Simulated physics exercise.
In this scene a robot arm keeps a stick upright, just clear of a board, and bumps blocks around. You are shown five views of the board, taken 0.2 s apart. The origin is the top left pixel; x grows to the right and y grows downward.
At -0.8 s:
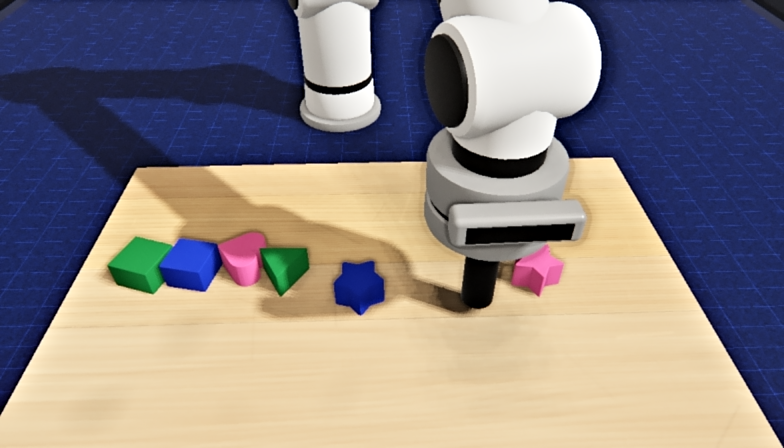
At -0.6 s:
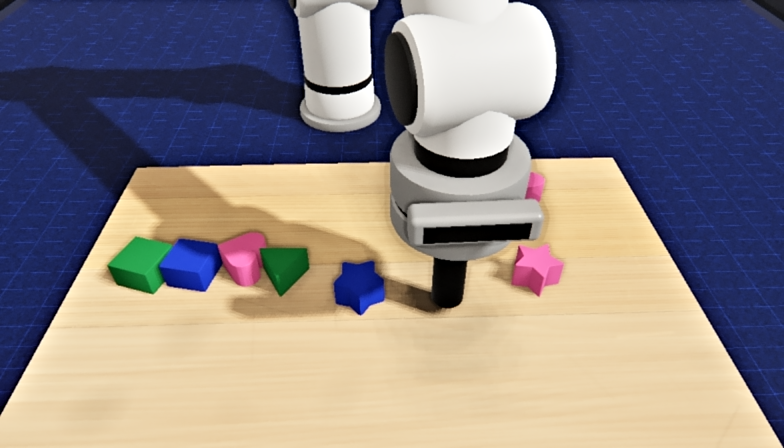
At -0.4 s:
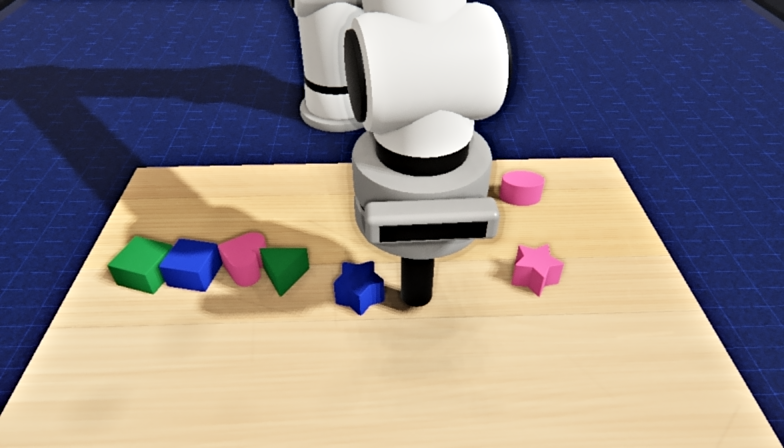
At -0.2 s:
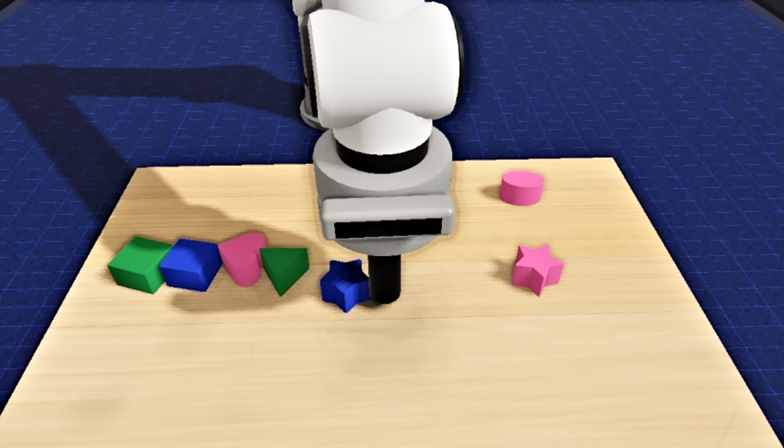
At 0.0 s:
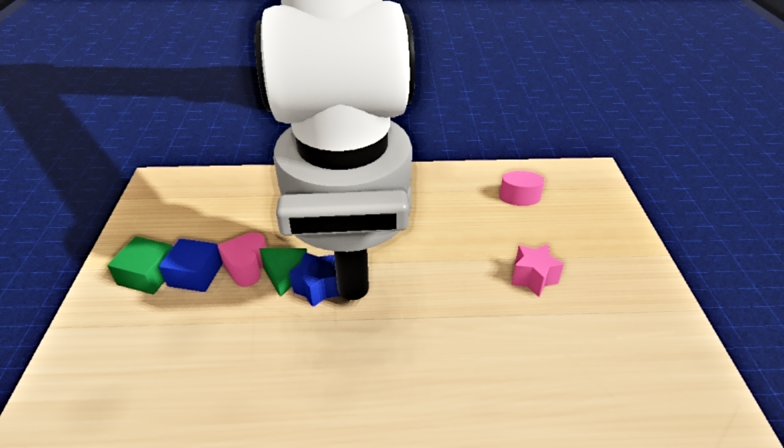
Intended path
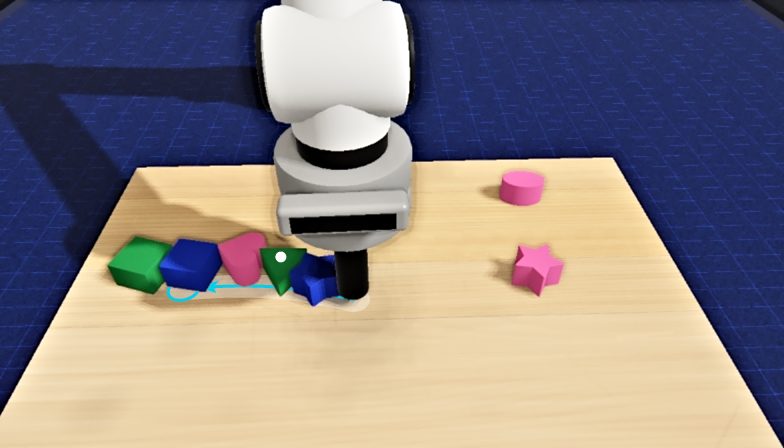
On a wooden board, a robot arm moves left and pushes a blue star leftward.
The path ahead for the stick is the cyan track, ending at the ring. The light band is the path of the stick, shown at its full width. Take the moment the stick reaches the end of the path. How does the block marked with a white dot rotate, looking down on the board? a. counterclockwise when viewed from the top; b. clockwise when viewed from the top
I'll go with b - clockwise when viewed from the top.
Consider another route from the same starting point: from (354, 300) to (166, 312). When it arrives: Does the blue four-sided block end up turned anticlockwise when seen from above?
Short answer: Yes.
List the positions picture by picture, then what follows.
The first picture shows stick tip (477, 297); block tops, green four-sided block (140, 254); blue four-sided block (189, 254); pink heart block (242, 248); green triangular piece (281, 257); blue star-shaped block (359, 276).
The second picture shows stick (447, 297); blocks unchanged.
The third picture shows stick (416, 296); blocks unchanged.
The fourth picture shows stick (385, 293); blue star-shaped block (345, 274).
The fifth picture shows stick (354, 289); green four-sided block (140, 254); blue four-sided block (189, 254); pink heart block (242, 248); green triangular piece (281, 257); blue star-shaped block (315, 268).
Path on the board, from (354, 300) via (271, 287), ending at (184, 289); the dot is on the green triangular piece.
The first path, step by step. One third of the way, stick (297, 279); green four-sided block (130, 256); blue four-sided block (185, 244), turned 40° anticlockwise; pink heart block (220, 223); green triangular piece (246, 236), turned 15° clockwise; blue star-shaped block (267, 252), turned 25° clockwise.
Two thirds of the way, stick (239, 275); green four-sided block (127, 257), turned 15° anticlockwise; blue four-sided block (181, 241), turned 45° anticlockwise; pink heart block (212, 211); green triangular piece (239, 219), turned 55° clockwise; blue star-shaped block (232, 244), turned 80° clockwise.
At the end, stick (180, 278); green four-sided block (125, 257), turned 20° anticlockwise; blue four-sided block (179, 236), turned 60° anticlockwise; pink heart block (212, 211); green triangular piece (241, 218), turned 55° clockwise; blue star-shaped block (226, 243), turned 110° clockwise.
